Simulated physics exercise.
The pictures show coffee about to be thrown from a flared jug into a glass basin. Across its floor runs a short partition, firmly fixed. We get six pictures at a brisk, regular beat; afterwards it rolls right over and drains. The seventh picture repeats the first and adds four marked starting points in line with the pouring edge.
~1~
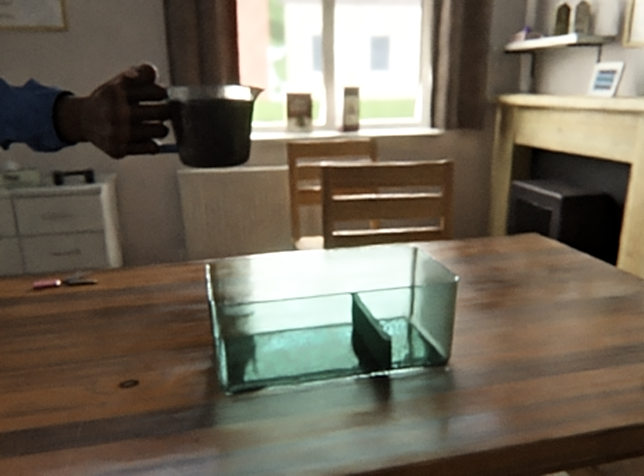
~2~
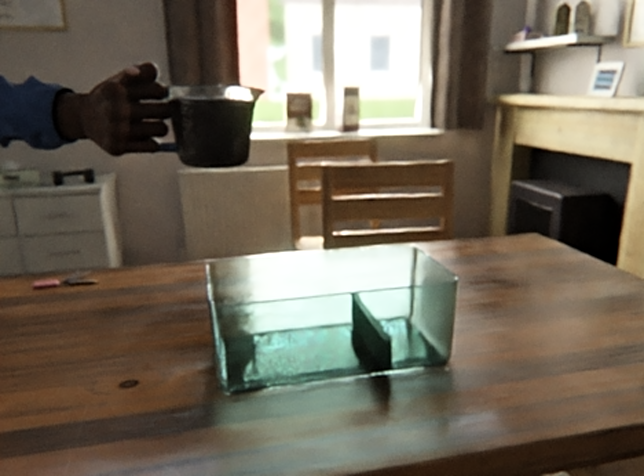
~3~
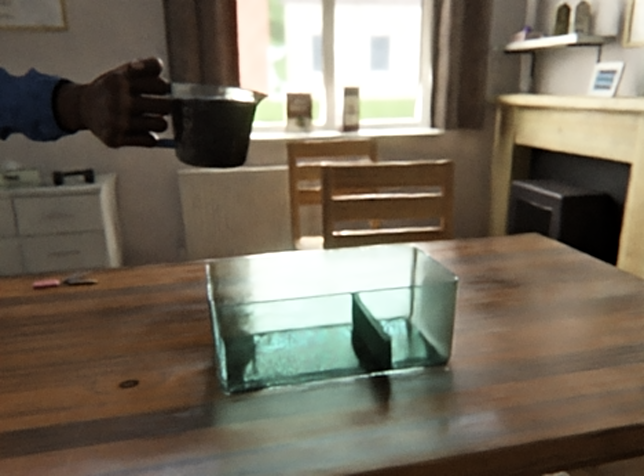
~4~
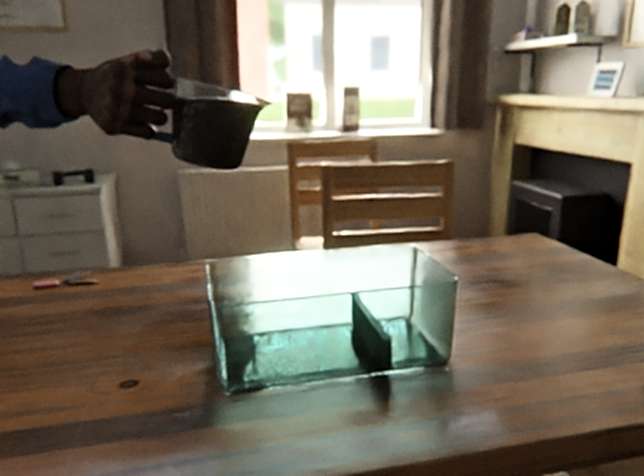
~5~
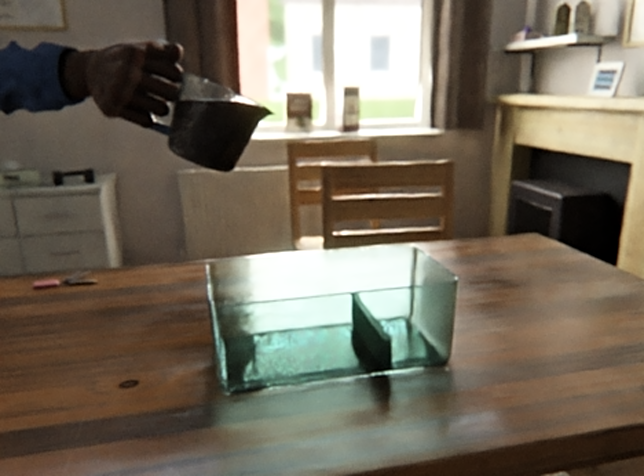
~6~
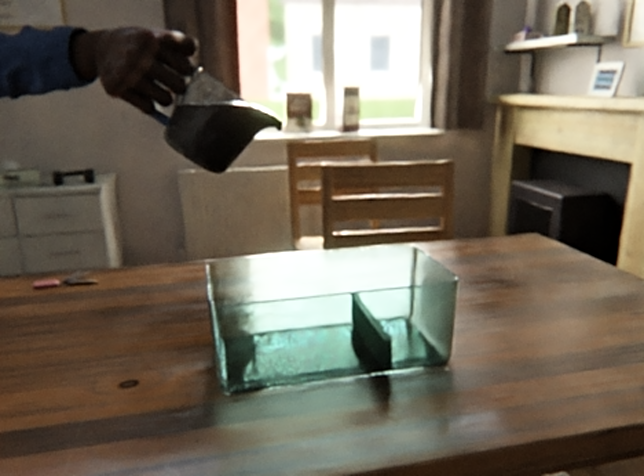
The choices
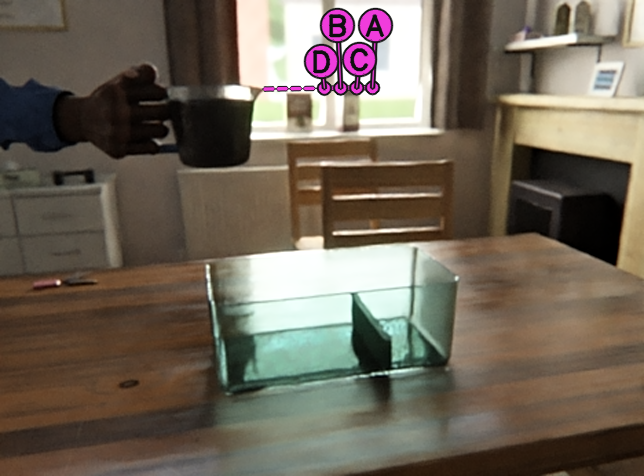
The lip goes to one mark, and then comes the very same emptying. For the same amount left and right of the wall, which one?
D works best here.
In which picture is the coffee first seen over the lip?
Picture 6.
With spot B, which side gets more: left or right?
The right one.
On the marked copy, A at (372, 87); B at (340, 88); C at (356, 87); D at (324, 88).
For spot A, about 23 % ends left of the wall and 72 % right of it; 5 % is lost outside.
For spot B, about 27 % ends left of the wall and 68 % right of it; 5 % is lost outside.
For spot C, about 25 % ends left of the wall and 71 % right of it; 4 % is lost outside.
For spot D, about 50 % ends left of the wall and 48 % right of it.
